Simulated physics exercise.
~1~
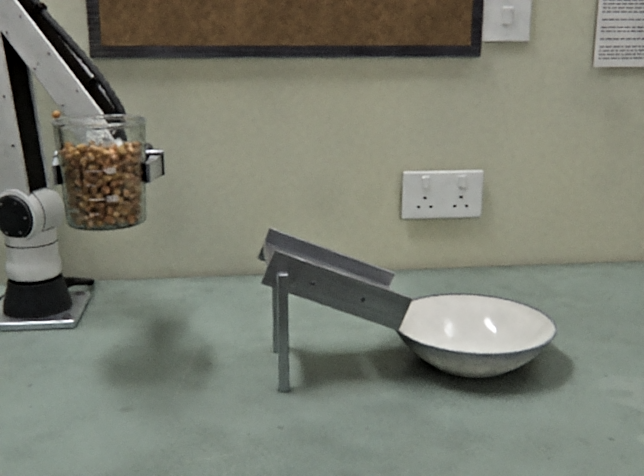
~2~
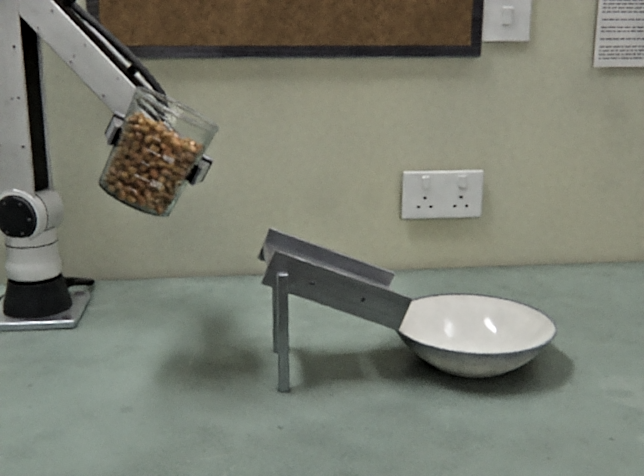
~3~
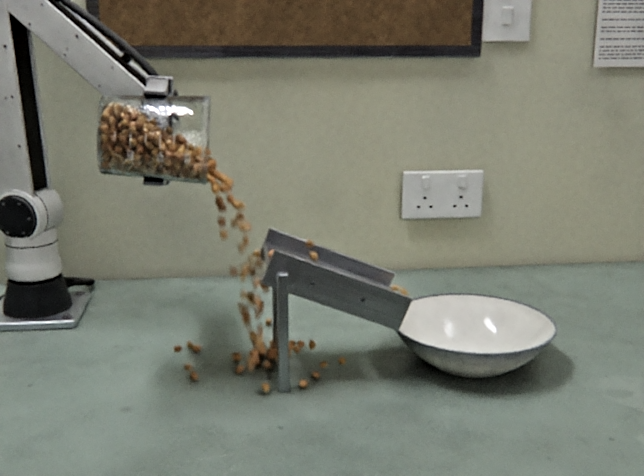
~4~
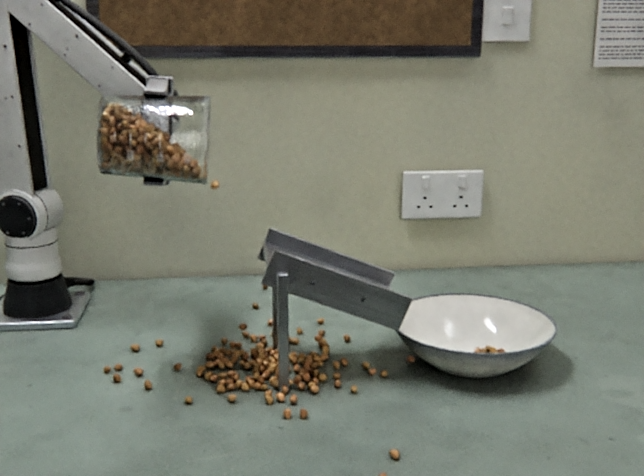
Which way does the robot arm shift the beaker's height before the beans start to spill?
The arm moves the beaker up a little as it tips it over.
A robot arm tips a beaker, spilling beans mostly onto the table, few into a bowl.
